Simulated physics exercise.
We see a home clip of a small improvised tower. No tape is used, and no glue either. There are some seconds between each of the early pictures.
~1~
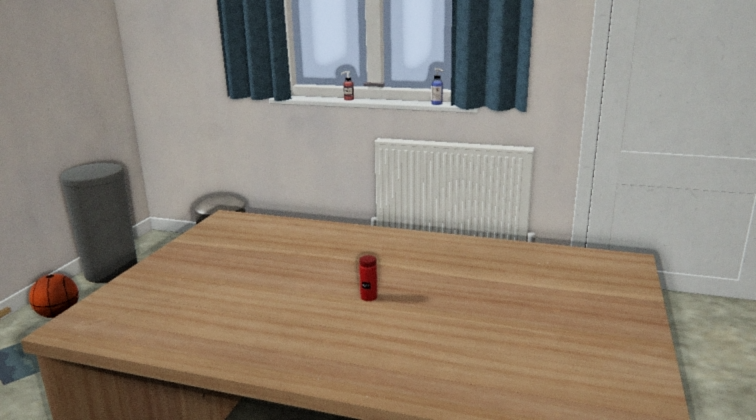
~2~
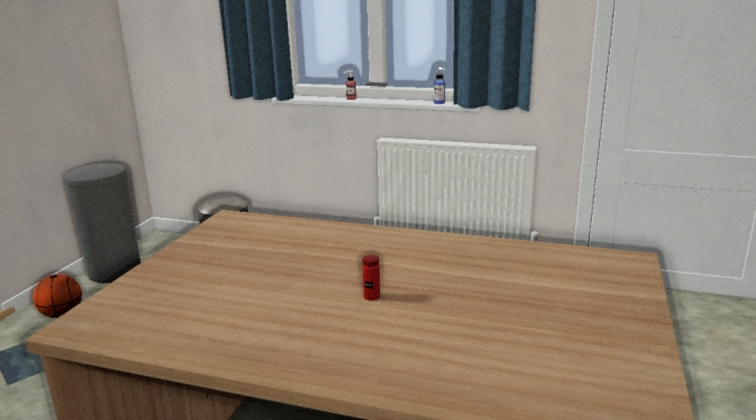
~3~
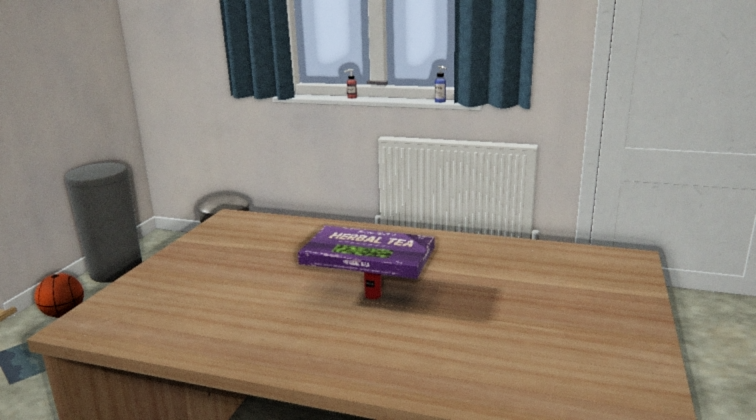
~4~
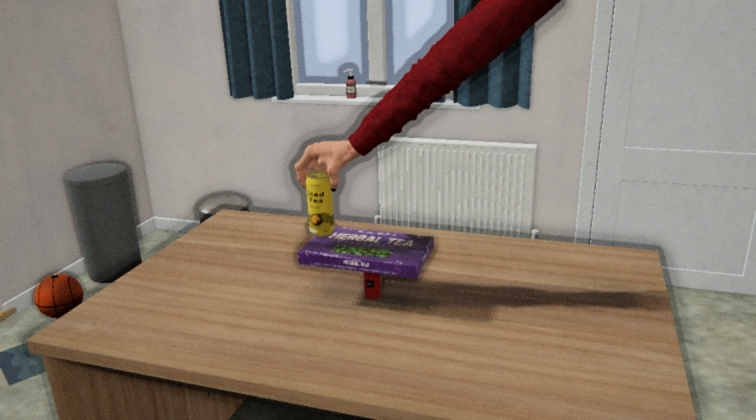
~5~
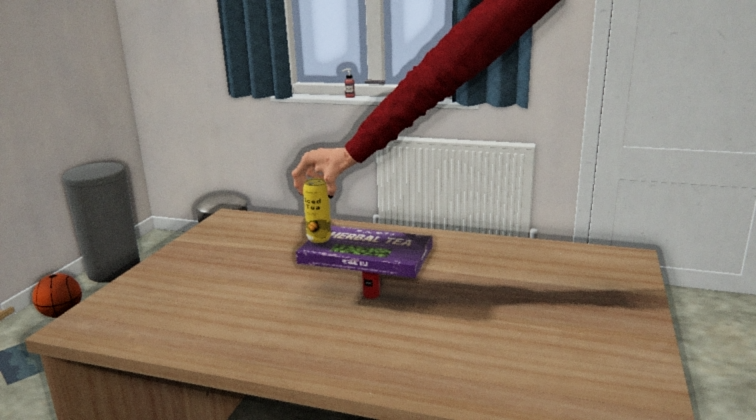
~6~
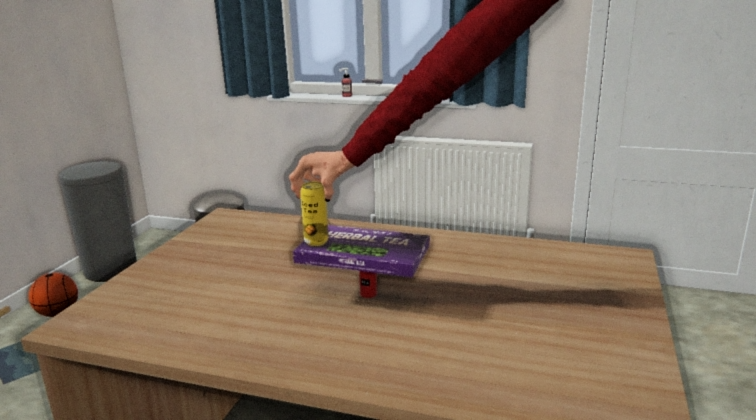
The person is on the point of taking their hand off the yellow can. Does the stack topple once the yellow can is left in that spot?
Yes - so the pile doesn't rest quietly where it is.
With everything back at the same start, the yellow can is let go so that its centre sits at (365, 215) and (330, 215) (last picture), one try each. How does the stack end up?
The stack remains upright with the first try and topples over with the second.
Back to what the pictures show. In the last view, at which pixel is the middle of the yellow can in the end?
The object ends up somewhere around (278, 264).
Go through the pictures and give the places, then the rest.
The last thing is not in view yet, in the first picture.
The last thing is not in view yet, in the second picture.
The last thing is not in view yet; purple packet (368, 250), in the third picture.
On its way; yellow can (320, 204); purple packet (368, 250), in the fourth picture.
On its way; yellow can (317, 211); purple packet (366, 250), in the fifth picture.
Set down, still held; yellow can (315, 214); purple packet (363, 249), in the sixth picture.
Then, 0.30 s later than the last frame, yellow can now fallen; purple packet tilted by 29°.
Then, 0.40 s later than the last frame, purple packet tilted by 53°.
Then, 0.50 s later than the last frame, purple packet tilted by 50°.
Then, 0.90 s later than the last frame, purple packet tilted by 39°.
When it is over, fallen, yellow can; lying over in the stack, purple packet; red shaker as before. End places, in pixels of the last picture, yellow can near (278, 264). The stack loses its balance.
